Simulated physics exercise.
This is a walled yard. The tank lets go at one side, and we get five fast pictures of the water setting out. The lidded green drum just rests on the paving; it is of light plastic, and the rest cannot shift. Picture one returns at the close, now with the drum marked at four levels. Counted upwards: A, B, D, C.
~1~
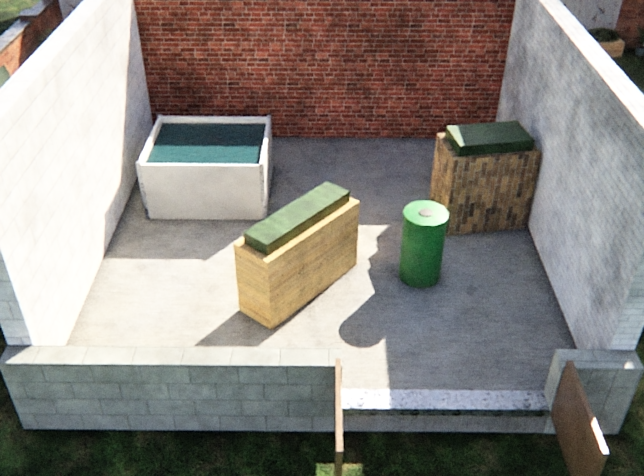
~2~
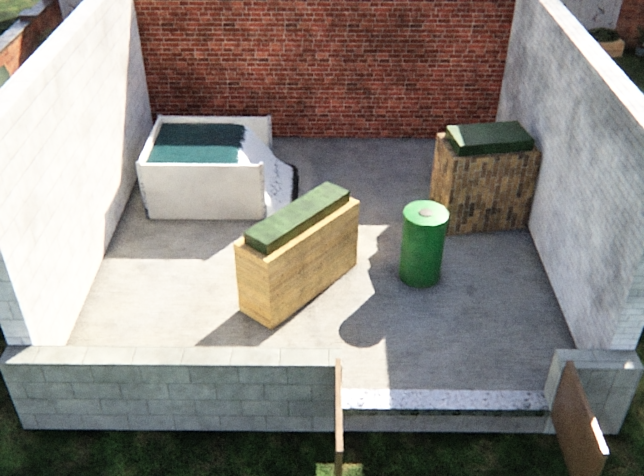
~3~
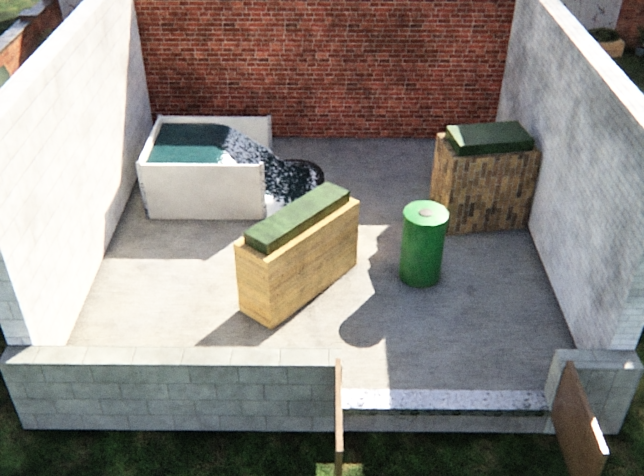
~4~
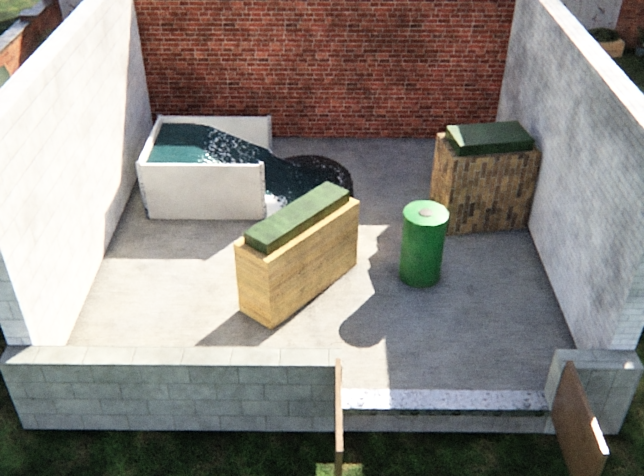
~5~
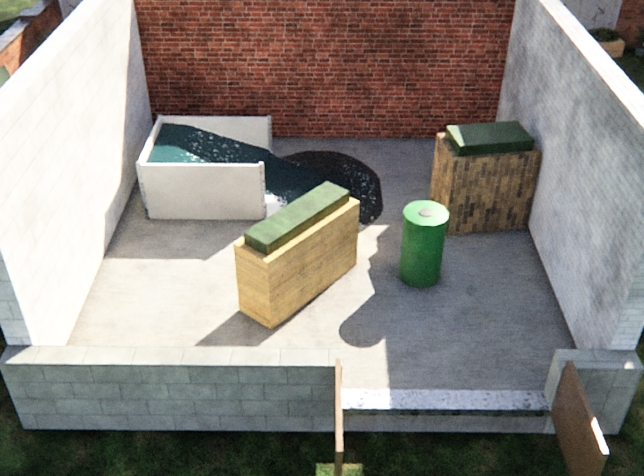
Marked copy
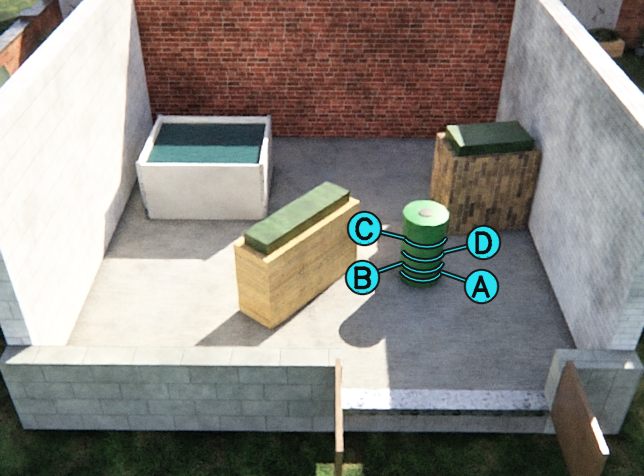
Dark water pours out of the right side of a pale open tank in a walled yard and spreads rightward across the paved ground behind a tan block with a green top, while a green drum stands still nearby.
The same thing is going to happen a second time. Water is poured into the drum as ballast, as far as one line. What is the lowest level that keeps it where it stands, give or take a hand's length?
Use line B.
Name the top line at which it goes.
The answer is A.
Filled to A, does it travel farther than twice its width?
No, less.
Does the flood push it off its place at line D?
No.
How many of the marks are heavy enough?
Three.
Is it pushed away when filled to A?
Yes.
On the marked copy, A at (422, 280); B at (423, 272); C at (426, 246); D at (425, 260); from the bottom up A, B, D, C.
With A, it is pushed about its own width away.
With B, it shifts by a finger or two and stays.
With C, it does not move.
With D, it does not move.
